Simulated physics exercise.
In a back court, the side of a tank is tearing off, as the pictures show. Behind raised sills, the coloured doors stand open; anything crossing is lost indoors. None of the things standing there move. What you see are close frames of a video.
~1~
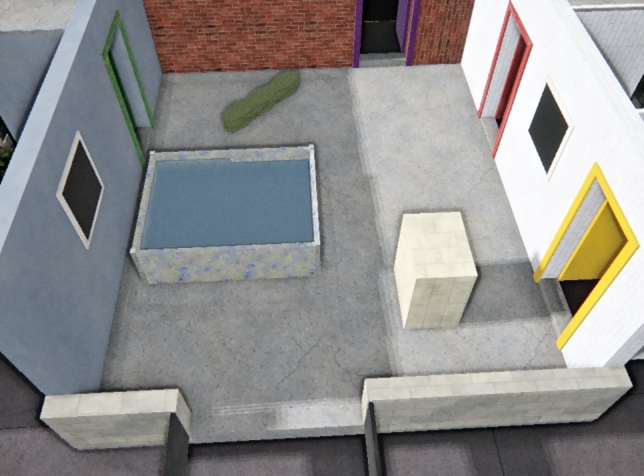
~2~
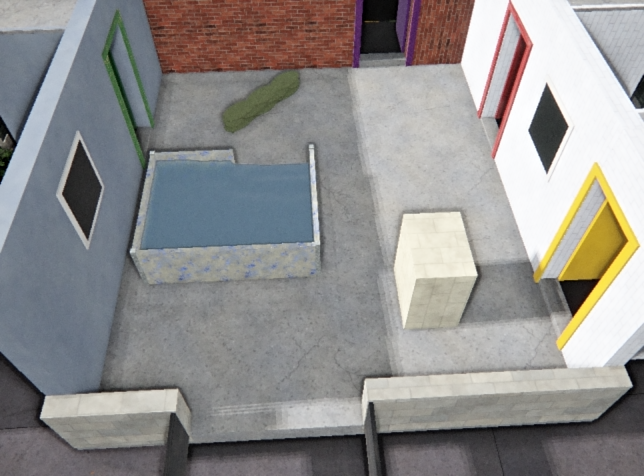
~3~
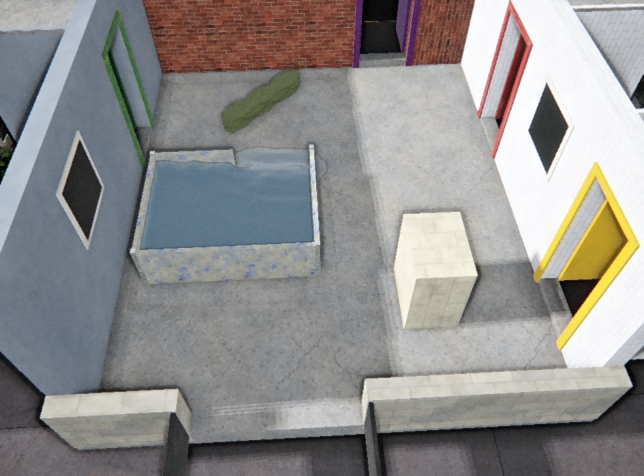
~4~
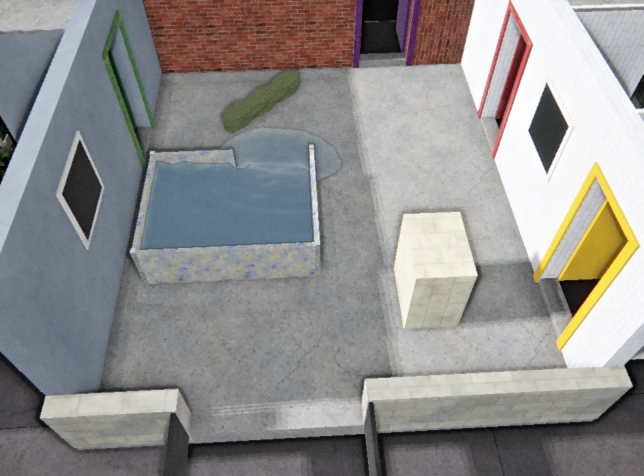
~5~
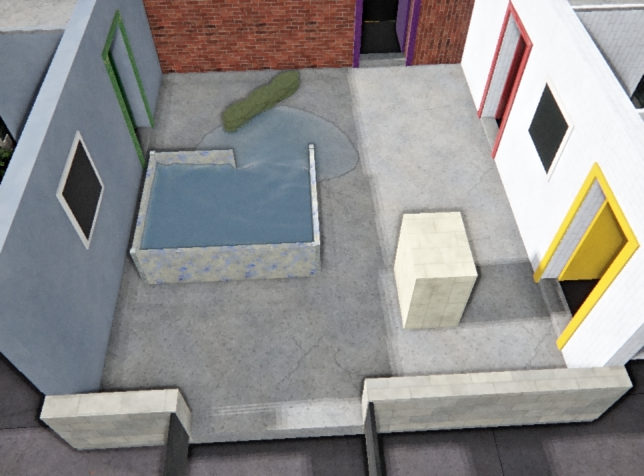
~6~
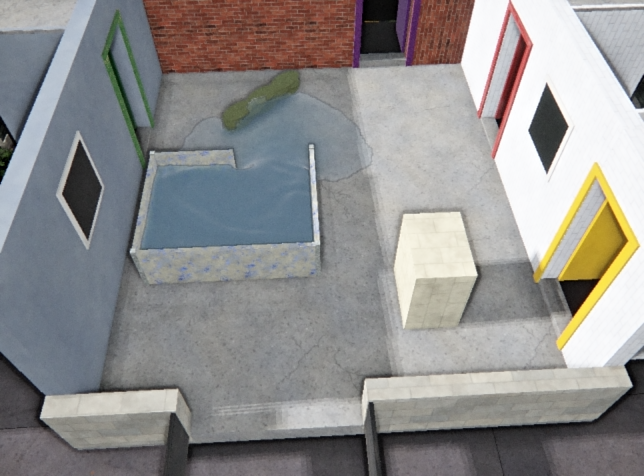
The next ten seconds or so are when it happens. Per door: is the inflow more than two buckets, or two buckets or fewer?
My prediction: The purple door will most likely go past the limit. The green door will most likely go past the limit. The yellow door will most likely keep inside the limit. The red door will most likely go past the limit.
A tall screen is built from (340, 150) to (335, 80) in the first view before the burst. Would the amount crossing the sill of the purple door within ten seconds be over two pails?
Looking at each in turn, purple remains within bounds.
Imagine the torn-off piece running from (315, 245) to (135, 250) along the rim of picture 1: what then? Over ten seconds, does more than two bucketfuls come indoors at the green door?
The green door falls short.
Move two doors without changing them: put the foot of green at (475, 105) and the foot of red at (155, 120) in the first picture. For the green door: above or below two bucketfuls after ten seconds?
Note - green door ends up higher.
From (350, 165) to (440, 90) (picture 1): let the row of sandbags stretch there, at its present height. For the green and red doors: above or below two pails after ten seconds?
Taking them in turn, the green door tops it, while the red door falls short of it.
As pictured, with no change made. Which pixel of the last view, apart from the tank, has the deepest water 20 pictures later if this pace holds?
That spot is close to (457, 74).
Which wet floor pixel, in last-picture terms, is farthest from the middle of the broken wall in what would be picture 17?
Roughly at (455, 69).
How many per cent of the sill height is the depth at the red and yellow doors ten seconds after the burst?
Approx. 180 % then 90 %.
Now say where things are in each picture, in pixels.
The first frame shows the water tank at (230, 200) is whole and still.
In the second frame, water pours out on the water tank's far side and has run to a hidden place.
In the third frame, water pours out on the water tank's far side and has run to a hidden place.
In the fourth frame, water pours out on the water tank's far side and has run to (256, 131).
In the fifth frame, water pours out on the water tank's far side and has run to (277, 107).
In the sixth frame, water pours out on the water tank's far side and has run to (300, 94).
A moment on, water covers 20 % of the floor; the purple door not reached, the green door wet at the sill, nothing in, the yellow door not reached, the red door not reached.
Next, water covers 35 % of the floor; the purple door under two buckets in, the green door under two buckets in, the yellow door not reached, the red door not reached.
Then, water covers 45 % of the floor; the purple door over two buckets in, the green door over two buckets in, the yellow door not reached, the red door under two buckets in.
Later, water covers 75 % of the floor; the purple door far over two buckets in, the green door over two buckets in, the yellow door wet at the sill, nothing in, the red door over two buckets in.
In the end, water covers 95 % of the floor; the purple door far over two buckets in, the green door far over two buckets in, the yellow door under two buckets in, the red door far over two buckets in.
